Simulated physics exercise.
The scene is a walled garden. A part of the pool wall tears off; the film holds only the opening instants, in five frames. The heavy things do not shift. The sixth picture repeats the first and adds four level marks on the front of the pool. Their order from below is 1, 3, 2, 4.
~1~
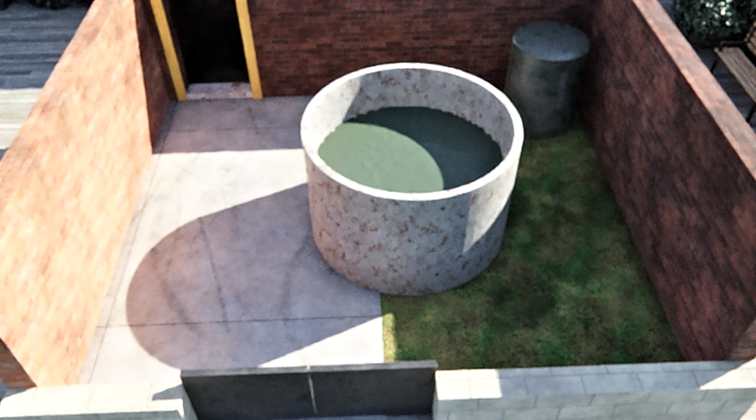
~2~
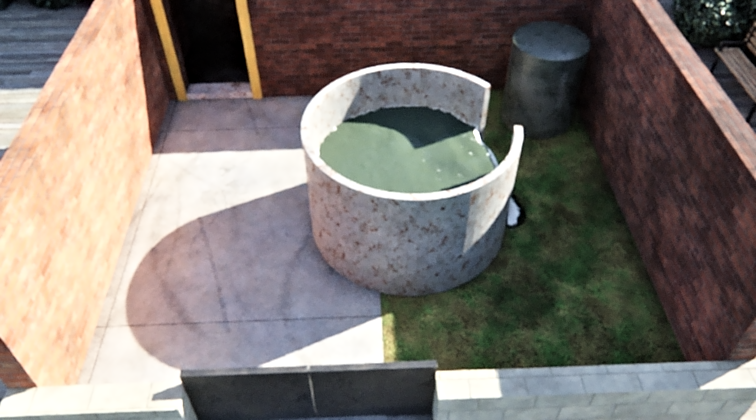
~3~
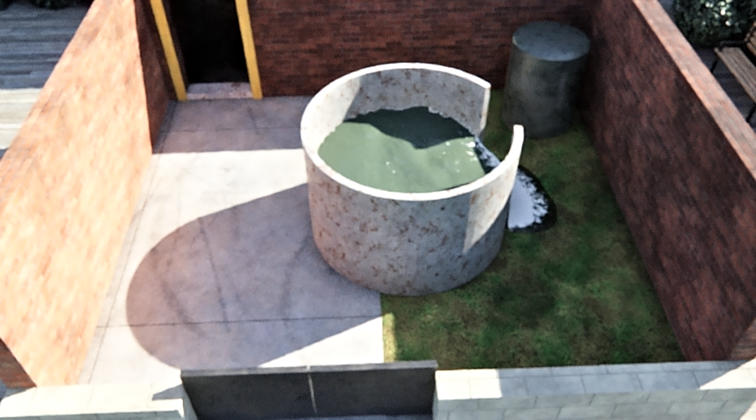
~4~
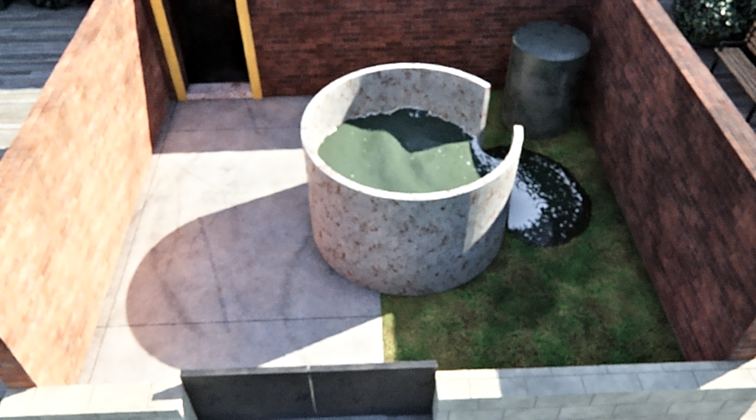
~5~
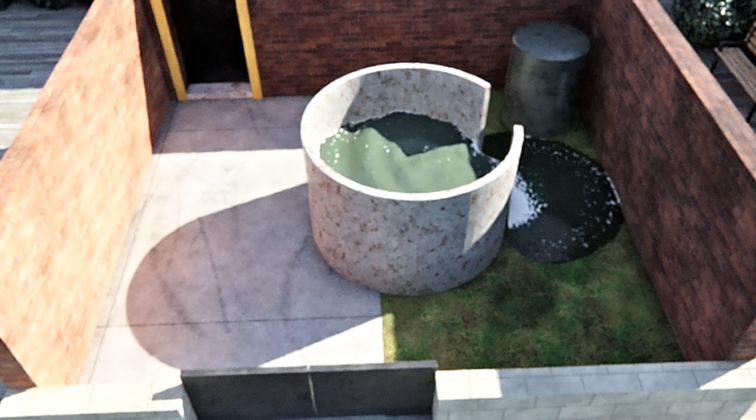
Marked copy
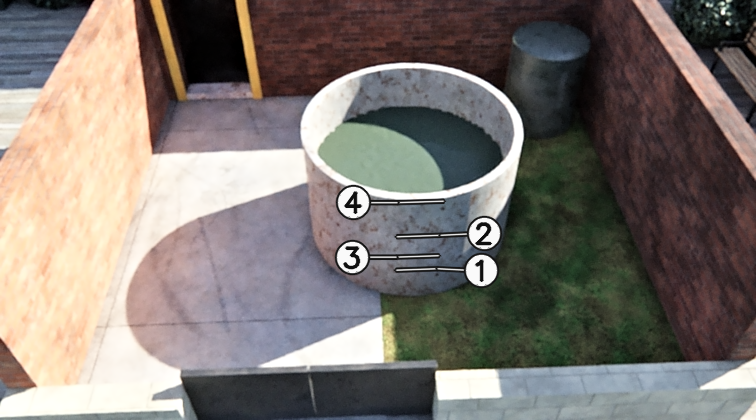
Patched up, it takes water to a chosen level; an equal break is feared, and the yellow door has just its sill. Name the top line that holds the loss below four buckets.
2 is the one.
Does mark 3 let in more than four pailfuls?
No, not at all.
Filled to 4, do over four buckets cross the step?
Yes.
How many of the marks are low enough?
Three of the four.
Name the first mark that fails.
That would be 4.
In white, 1 at (416, 269); 2 at (418, 236); 3 at (417, 256); 4 at (420, 201); from the bottom up 1, 3, 2, 4.
Choosing 1, nothing gets over.
Choosing 2, a bucket or two gets in.
Choosing 3, nothing gets over.
Choosing 4, about 14 bucketfuls get in.
